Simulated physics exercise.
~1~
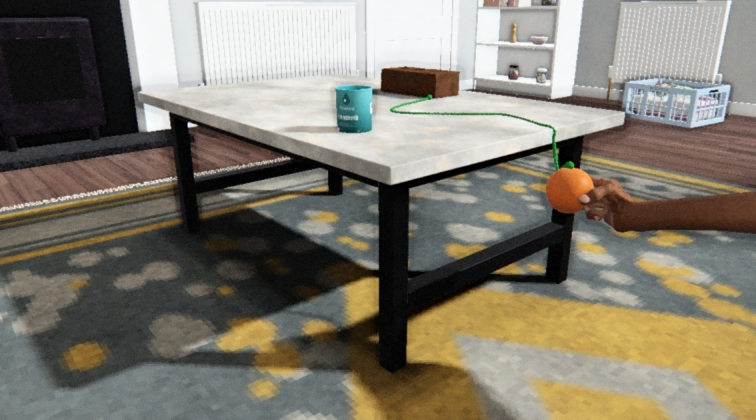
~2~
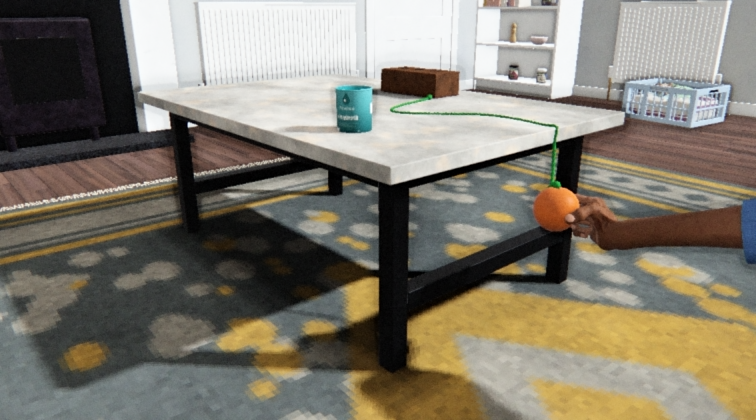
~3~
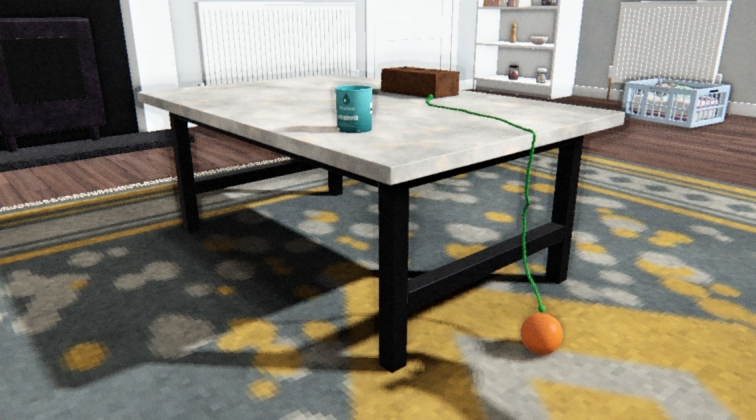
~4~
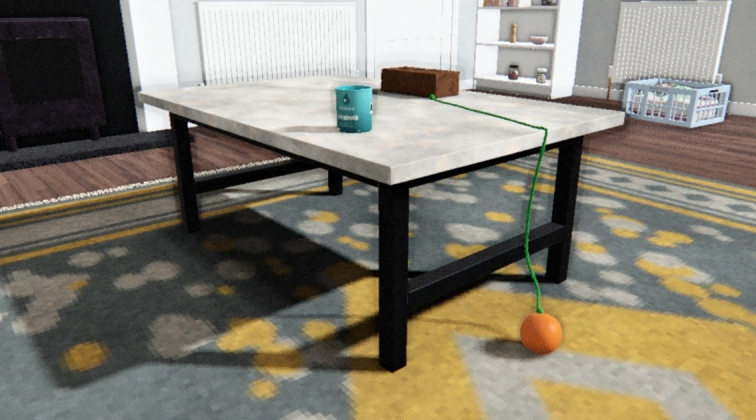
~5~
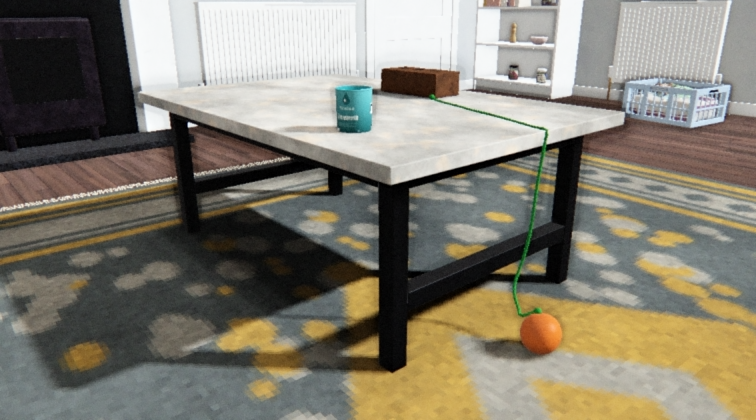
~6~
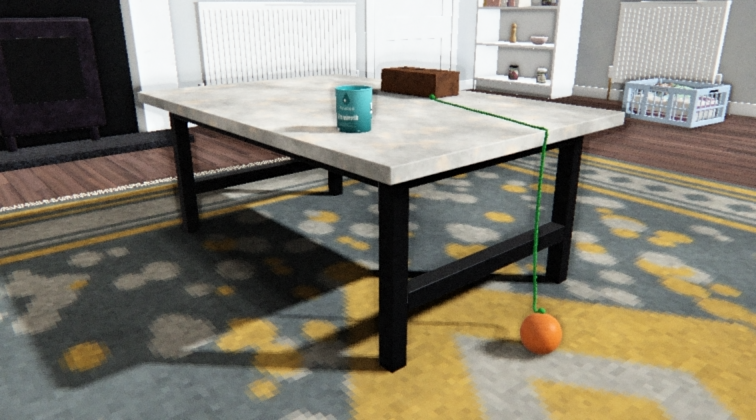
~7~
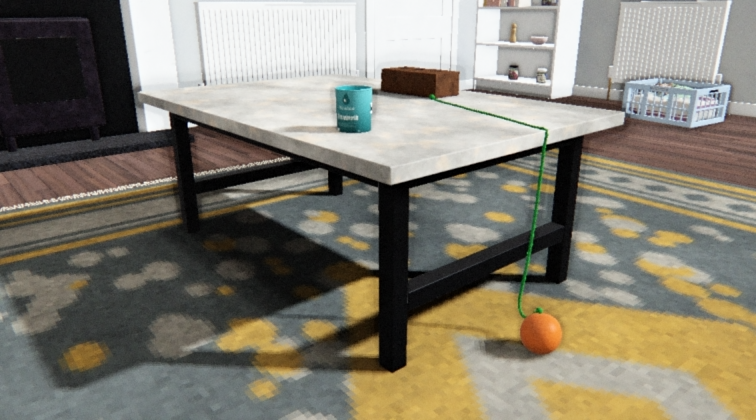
A hand reaching in from the right holds an orange beside a pale marble-topped table with black legs, seen by a still camera in a living room with a grey and yellow patterned rug. A green shoelace runs from the orange up over the tabletop toward a brown brick near the back, with a turquoise cup standing to its left. The hand shifts the orange slightly left and down, then lets go and withdraws. The orange drops to the rug, drawing the lace over the table edge. The hanging lace sways and bends while the orange rests on the floor, and the brick and cup stay in place.
